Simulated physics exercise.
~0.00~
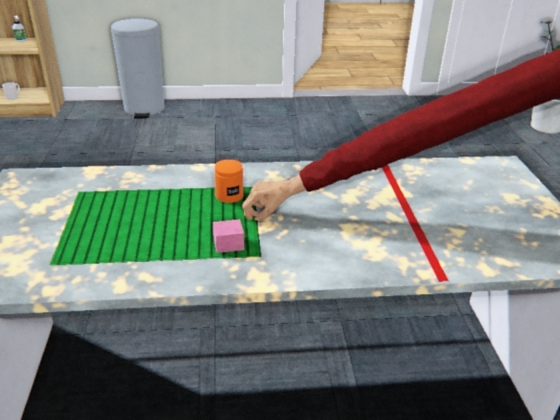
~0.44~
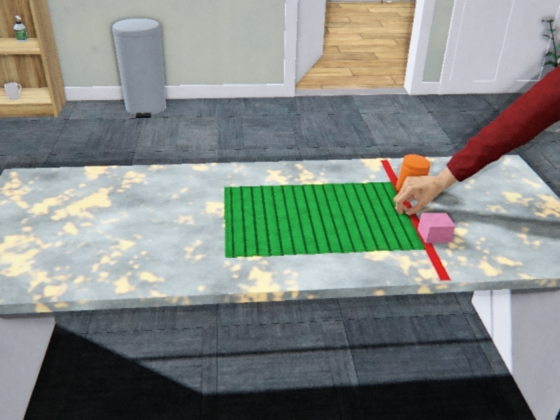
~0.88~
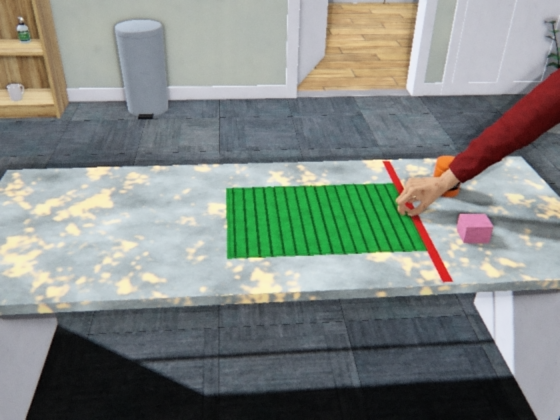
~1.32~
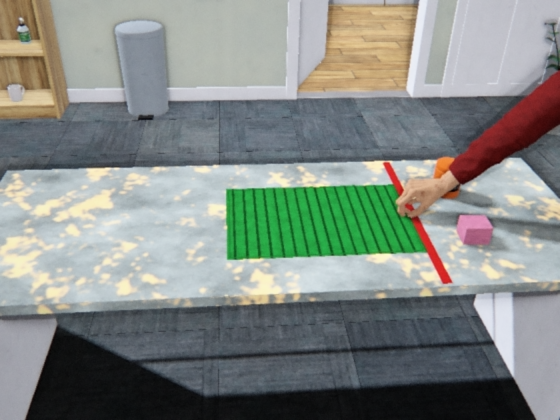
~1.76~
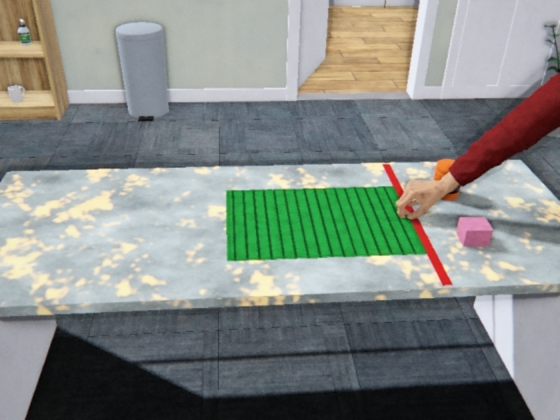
Green tea towel being pulled right by a hand and stopping at red tape, orange jar and pink block sliding off ahead.
